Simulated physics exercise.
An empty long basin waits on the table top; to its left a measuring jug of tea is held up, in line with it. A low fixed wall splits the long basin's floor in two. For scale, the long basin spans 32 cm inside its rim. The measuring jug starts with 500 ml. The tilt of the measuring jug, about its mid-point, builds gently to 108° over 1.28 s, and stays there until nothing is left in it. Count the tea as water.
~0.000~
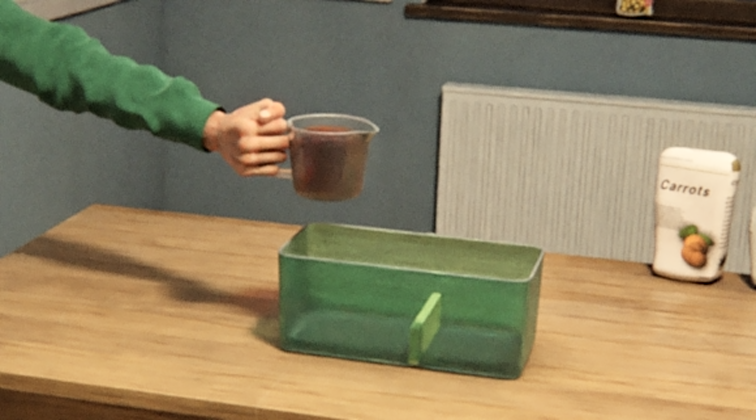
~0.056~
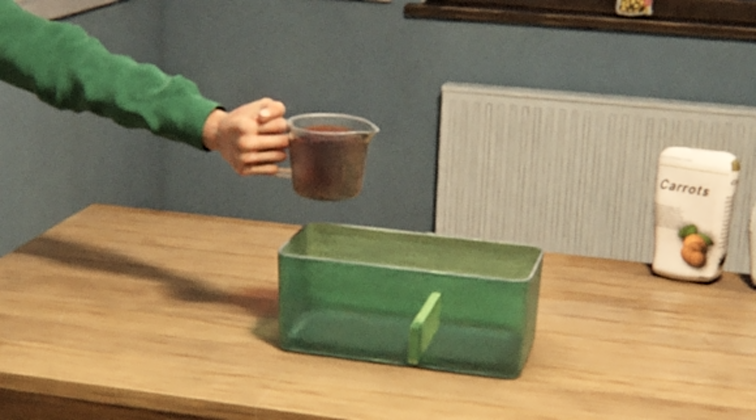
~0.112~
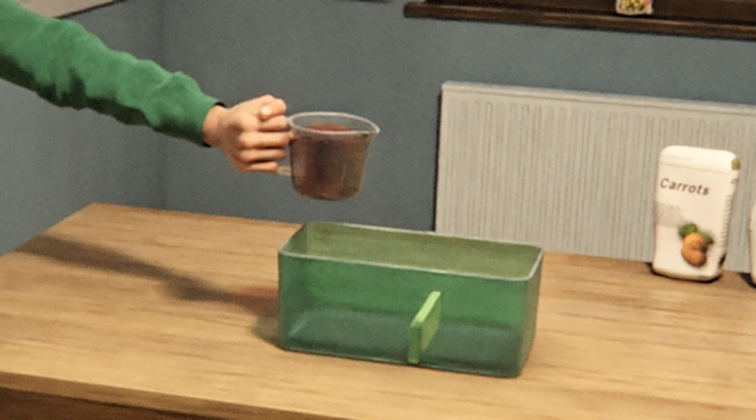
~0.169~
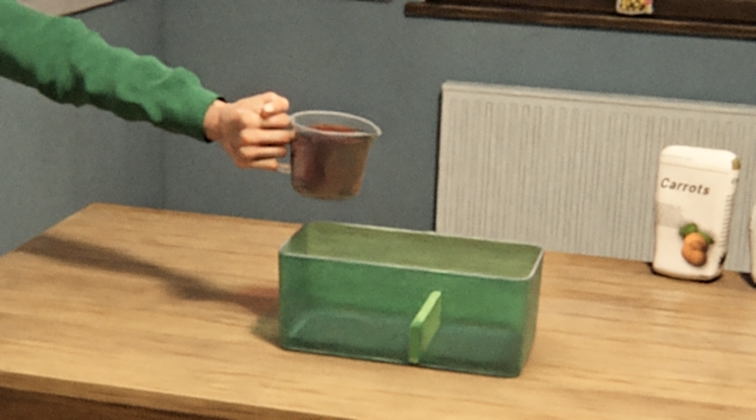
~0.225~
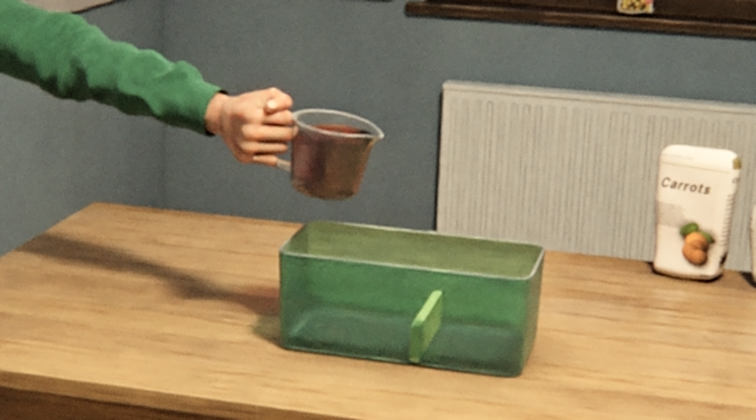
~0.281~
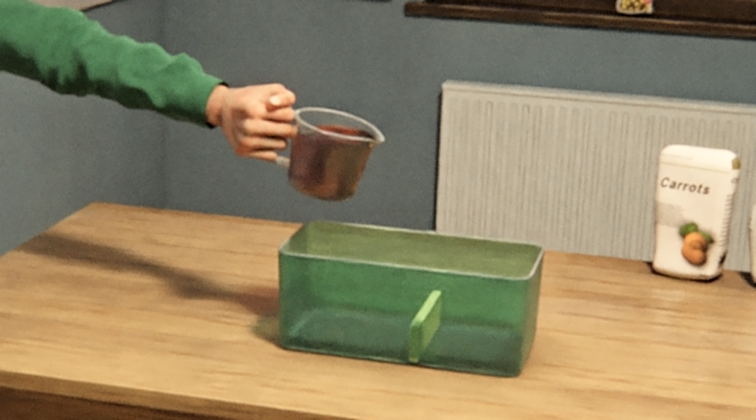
A hand in a green sleeve holds a clear measuring jug of reddish-brown tea above a wooden table, seen from slightly above by a still camera in a blue-walled room. Below the jug sits an empty, see-through green basin with a light green piece at its front, while a white Carrots packet stands at right before a pale radiator. The hand slowly tilts the jug slightly to the right.
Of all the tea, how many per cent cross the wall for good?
About 33 per cent.
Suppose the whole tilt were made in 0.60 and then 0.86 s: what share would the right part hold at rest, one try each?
In turn about 15 and 20 per cent.
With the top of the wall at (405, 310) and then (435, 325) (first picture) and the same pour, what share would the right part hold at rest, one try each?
First 75, then 20 per cent.
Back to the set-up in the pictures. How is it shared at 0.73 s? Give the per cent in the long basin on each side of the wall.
Some 8 per cent left and 7 right.
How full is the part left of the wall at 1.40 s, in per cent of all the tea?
Some 66 per cent.
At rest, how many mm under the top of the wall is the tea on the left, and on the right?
Left about 36 mm, right about 40 mm.
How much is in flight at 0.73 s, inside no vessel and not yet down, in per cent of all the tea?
Near 20 in a hundred.
By 0.73 s the tilt is 66° and 66 per cent is still to pour, 8 is left of the wall and 7 right of it.
By 1.06 s the tilt is 100° and 11 per cent is still to pour, 49 is left of the wall and 31 right of it.
By 1.40 s the tilt is 108° and 0 per cent is still to pour, 66 is left of the wall and 33 right of it.
By 1.78 s the tilt is 108° and 0 per cent is still to pour, 66 is left of the wall and 33 right of it.
At rest 66 per cent lies left of the wall, 33 right of it and 1 outside.
